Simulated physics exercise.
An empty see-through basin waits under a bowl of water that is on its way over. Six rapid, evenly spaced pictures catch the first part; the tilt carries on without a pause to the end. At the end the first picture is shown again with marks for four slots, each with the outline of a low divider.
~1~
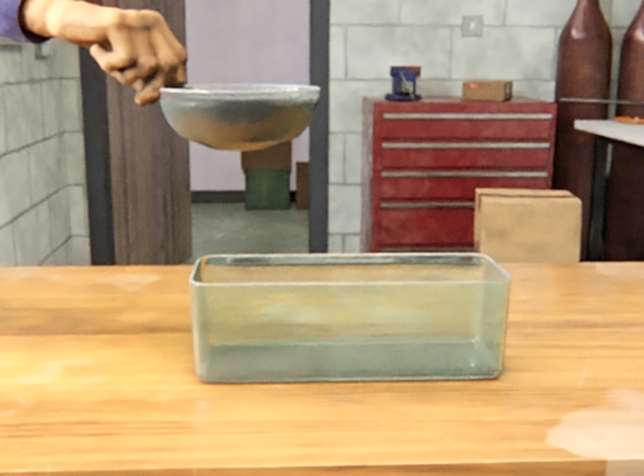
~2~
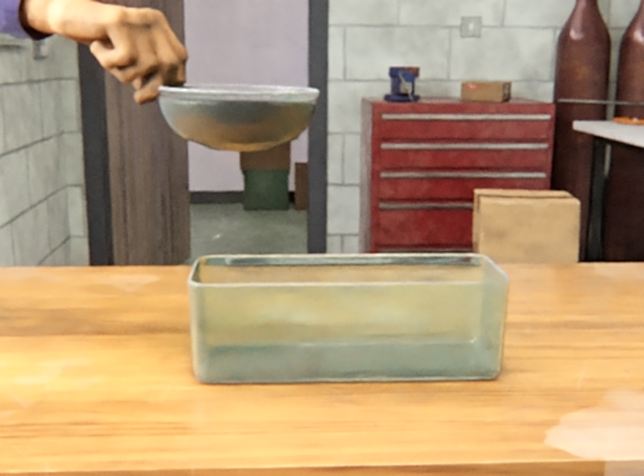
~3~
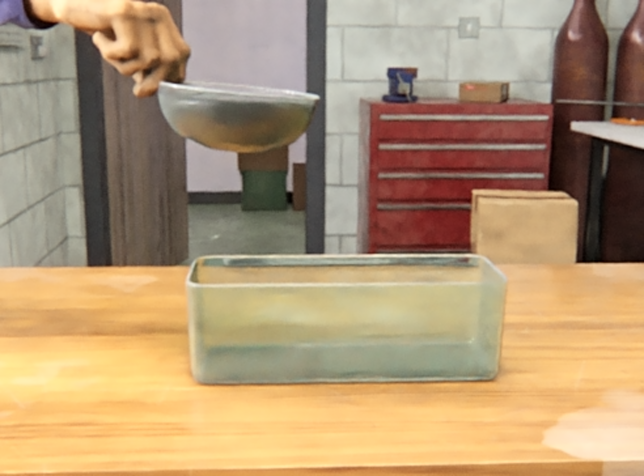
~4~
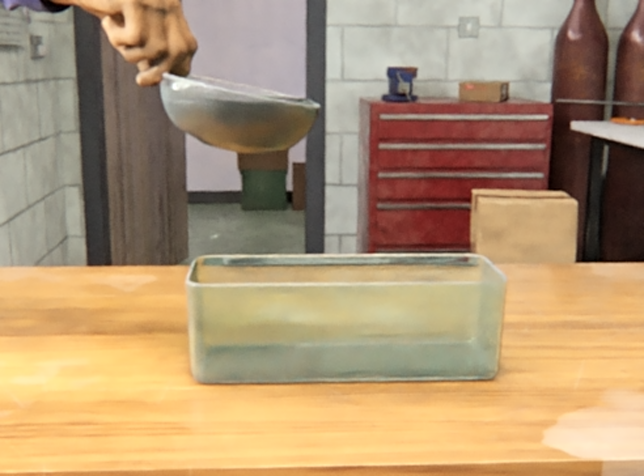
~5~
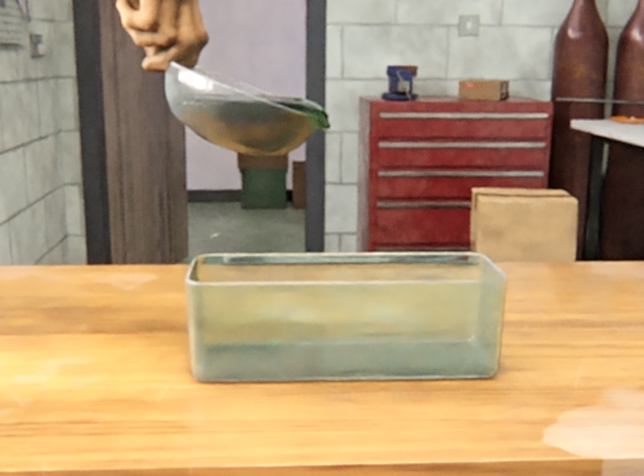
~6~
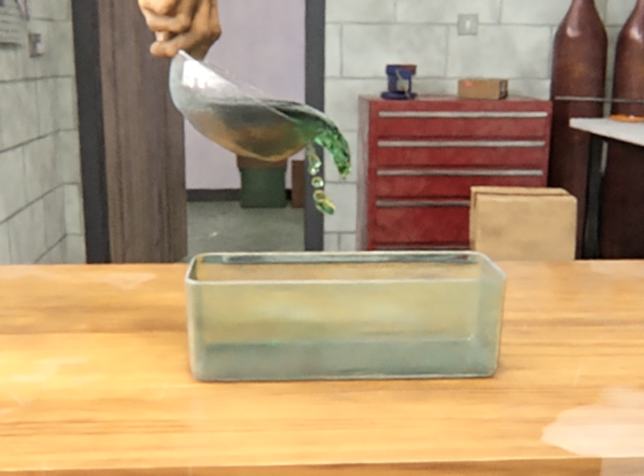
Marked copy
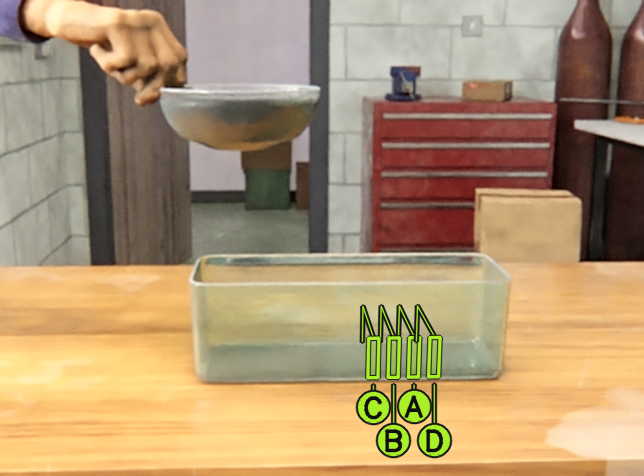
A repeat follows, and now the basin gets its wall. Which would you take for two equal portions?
B is best.
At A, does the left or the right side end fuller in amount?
The left side.
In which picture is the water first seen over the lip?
Picture 5.
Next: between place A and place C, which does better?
C it is.
On the marked copy, A at (414, 384); B at (393, 384); C at (373, 385); D at (434, 384).
With A, about 72 % ends left of the wall and 17 % right of it; 10 % is lost outside.
With B, about 47 % ends left of the wall and 44 % right of it; 9 % is lost outside.
With C, about 33 % ends left of the wall and 59 % right of it; 9 % is lost outside.
With D, about 84 % ends left of the wall and 6 % right of it; 10 % is lost outside.
